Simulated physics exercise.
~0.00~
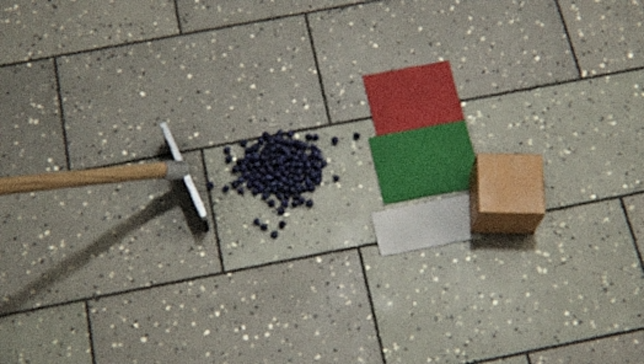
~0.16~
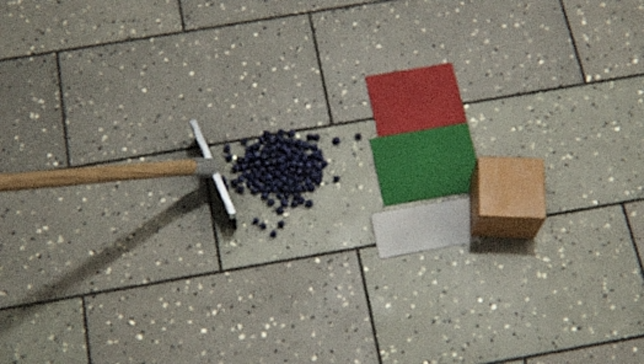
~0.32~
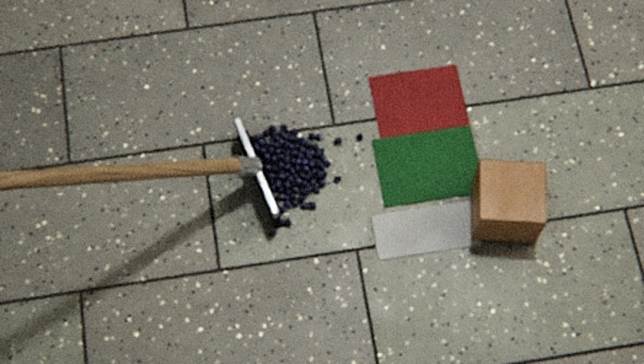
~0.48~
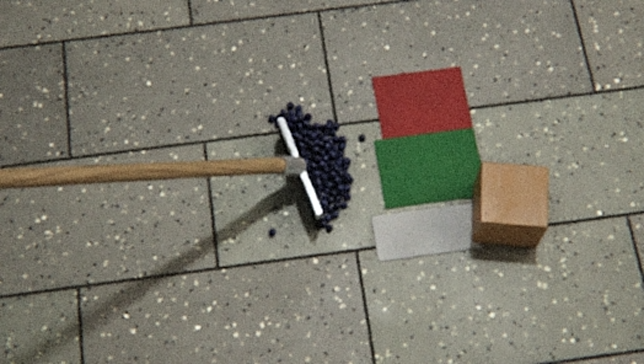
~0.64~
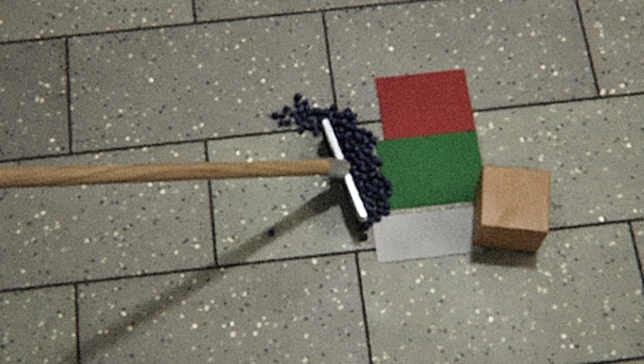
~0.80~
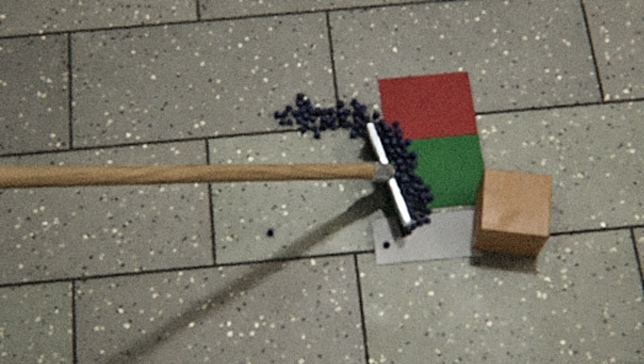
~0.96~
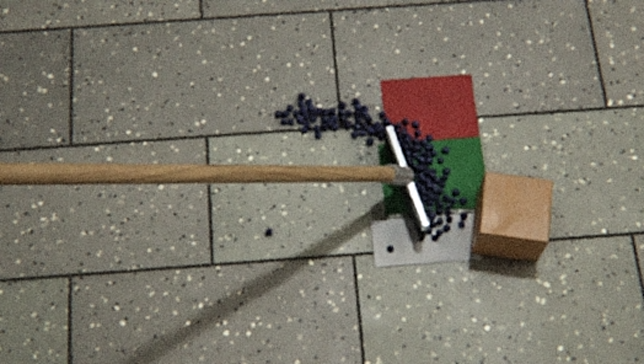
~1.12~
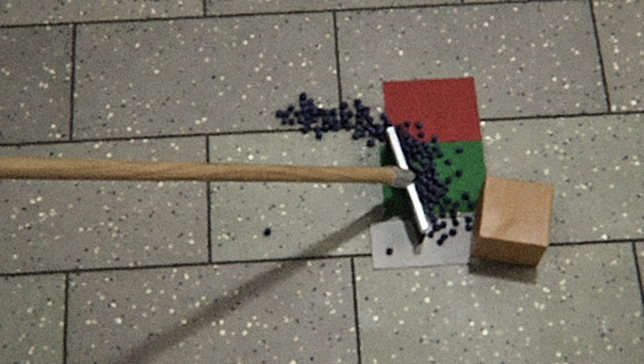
On a speckled tiled floor, a squeegee pushes dark berries right, mostly onto coloured mats.
